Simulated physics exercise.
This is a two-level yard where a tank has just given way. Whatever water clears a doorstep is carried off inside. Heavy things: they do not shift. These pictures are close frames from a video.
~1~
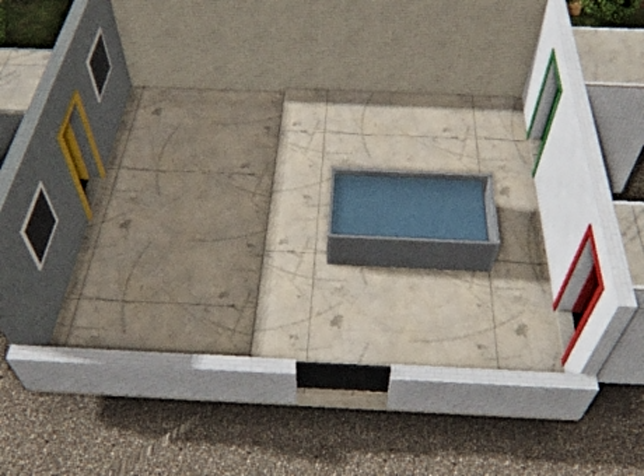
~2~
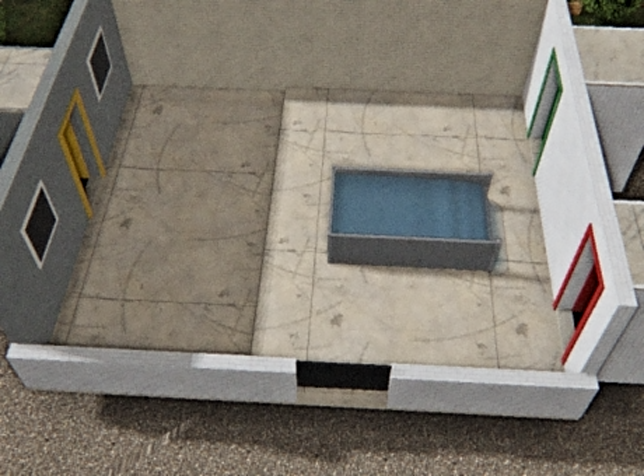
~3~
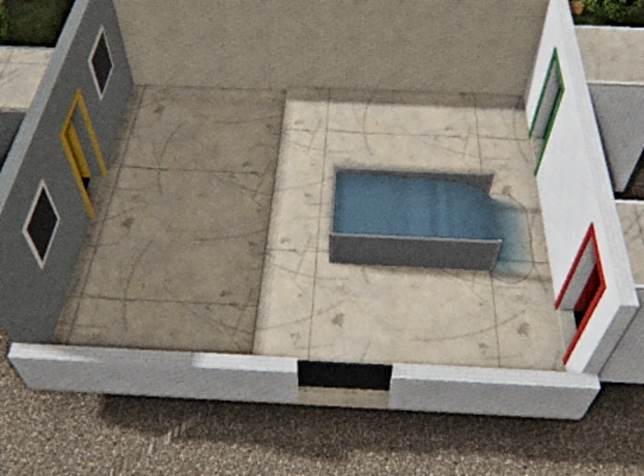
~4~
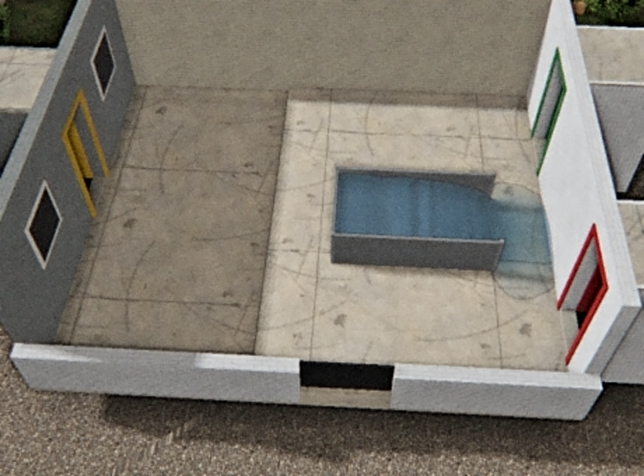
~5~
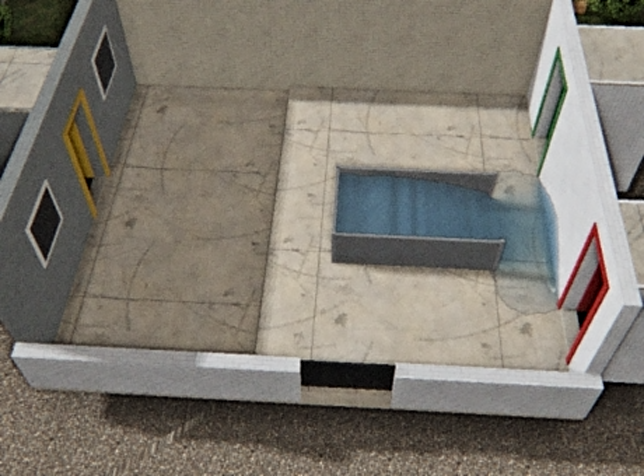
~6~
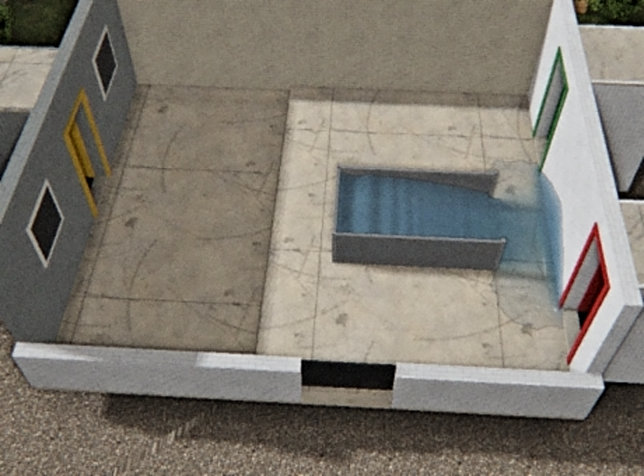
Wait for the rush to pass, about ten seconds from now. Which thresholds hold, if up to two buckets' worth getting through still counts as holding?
The yellow door does not hold; the green door does not hold; the red door does not hold.
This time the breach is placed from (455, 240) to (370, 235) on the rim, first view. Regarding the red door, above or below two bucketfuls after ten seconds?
As I see it, the red door tops the mark.
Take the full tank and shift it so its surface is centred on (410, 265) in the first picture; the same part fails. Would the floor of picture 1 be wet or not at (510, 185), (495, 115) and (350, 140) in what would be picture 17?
Soaked, soaked, spared.
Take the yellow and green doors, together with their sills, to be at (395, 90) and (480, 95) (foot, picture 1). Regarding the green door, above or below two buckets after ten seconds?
Door by door, the green door exceeds the limit.
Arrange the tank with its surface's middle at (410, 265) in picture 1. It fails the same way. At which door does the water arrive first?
Looks like the door marked red.
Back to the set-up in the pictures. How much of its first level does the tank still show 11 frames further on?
40 percent or so.
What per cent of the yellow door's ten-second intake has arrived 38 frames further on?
Roughly 0 per cent.
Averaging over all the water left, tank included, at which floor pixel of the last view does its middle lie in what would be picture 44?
That comes out near (363, 216).
A moment on, water covers 10 % of the floor; the yellow door not reached, the green door wet at the sill, nothing in, the red door wet at the sill, nothing in.
Next, water covers 20 % of the floor; the yellow door not reached, the green door under two buckets in, the red door under two buckets in.
Then, water covers 35 % of the floor; the yellow door not reached, the green door over two buckets in, the red door over two buckets in.
Later, water covers 90 % of the floor; the yellow door not reached, the green door over two buckets in, the red door over two buckets in.
In the end, water covers 95 % of the floor; the yellow door over two buckets in, the green door over two buckets in, the red door over two buckets in.
